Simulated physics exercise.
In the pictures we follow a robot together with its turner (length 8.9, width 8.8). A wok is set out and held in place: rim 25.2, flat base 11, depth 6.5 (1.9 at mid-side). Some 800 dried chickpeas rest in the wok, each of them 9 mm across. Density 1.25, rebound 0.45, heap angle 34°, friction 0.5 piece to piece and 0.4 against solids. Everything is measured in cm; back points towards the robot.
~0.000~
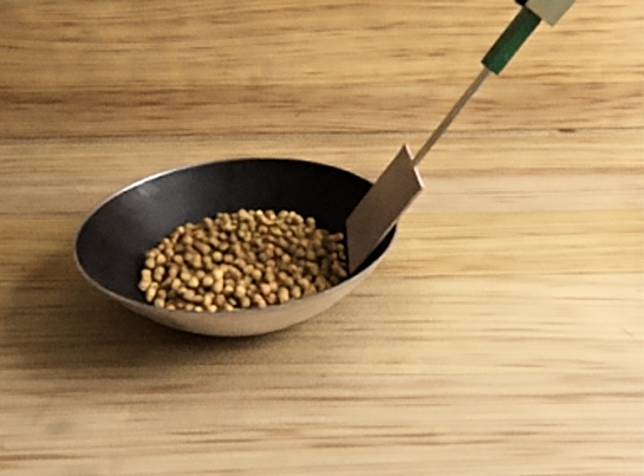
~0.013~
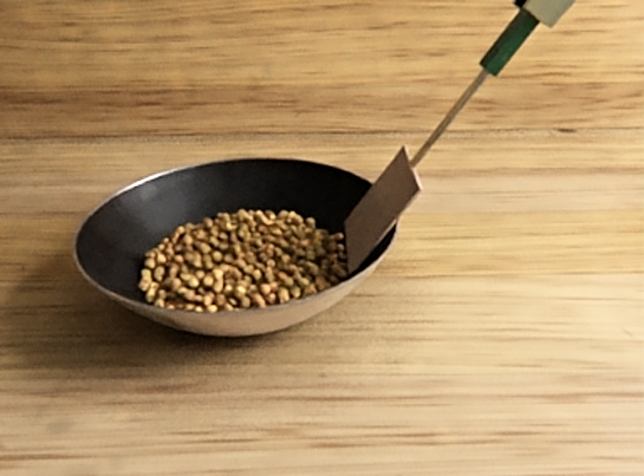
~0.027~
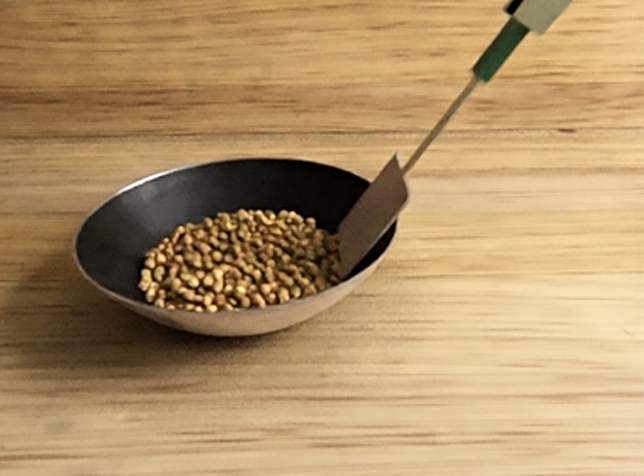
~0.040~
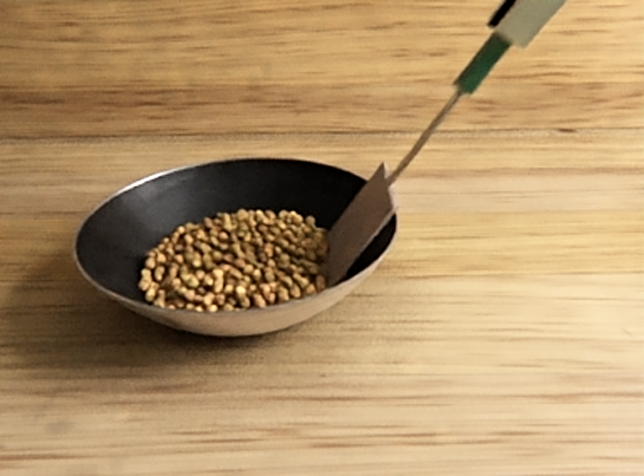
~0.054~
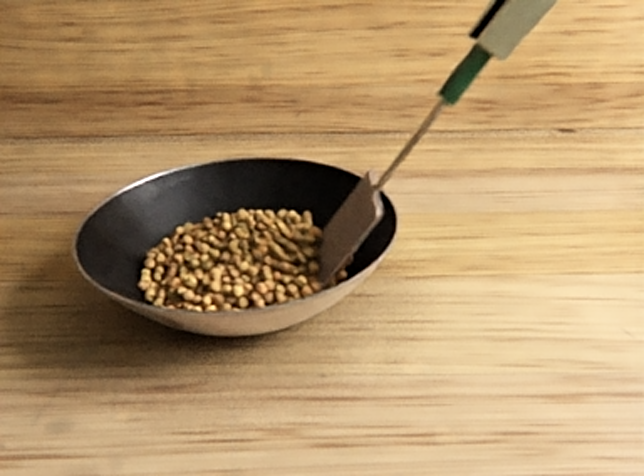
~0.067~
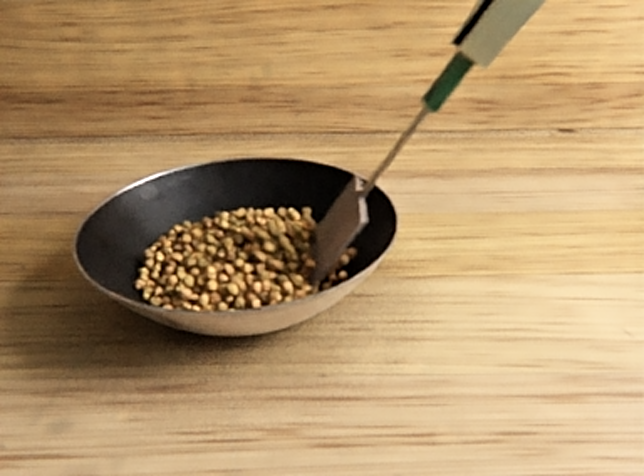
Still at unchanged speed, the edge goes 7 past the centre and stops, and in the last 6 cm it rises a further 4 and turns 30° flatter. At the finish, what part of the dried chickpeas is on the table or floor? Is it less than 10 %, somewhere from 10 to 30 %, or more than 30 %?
It is from 10 to 30 %.
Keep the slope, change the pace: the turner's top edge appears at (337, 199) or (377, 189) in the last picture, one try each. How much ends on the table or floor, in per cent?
Near 25 per cent in the first try and near 5 per cent in the second.
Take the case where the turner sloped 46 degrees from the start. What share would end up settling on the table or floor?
Then roughly 15 percent.
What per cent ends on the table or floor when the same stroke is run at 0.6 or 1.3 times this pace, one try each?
Estimates in order: 5 per cent, 25 per cent.
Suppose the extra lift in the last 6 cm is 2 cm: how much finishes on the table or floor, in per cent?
You'd expect near 15 percent of it there.
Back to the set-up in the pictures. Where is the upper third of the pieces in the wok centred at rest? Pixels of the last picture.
Roughly (157, 250).
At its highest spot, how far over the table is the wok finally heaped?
Height at rest: Roughly 6.0 cm.
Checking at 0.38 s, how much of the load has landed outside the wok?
Estimate: About 5 percent.
By 0.11 s, sloping 56°, highest piece 8 above the table; 801 in the wok.
By 0.16 s, sloping 45°, highest piece 9 above the table; 801 in the wok.
By 0.38 s, sloping 26°, highest piece 9 above the table; 660 in the wok, 54 on the table or floor, 87 on the blade or in flight.
By 1.43 s, sloping 26°, highest piece 6 above the table; 660 in the wok, 141 on the table or floor.
Final count, 660 in the wok, 141 on the table or floor. That is 18 % on the table or floor.
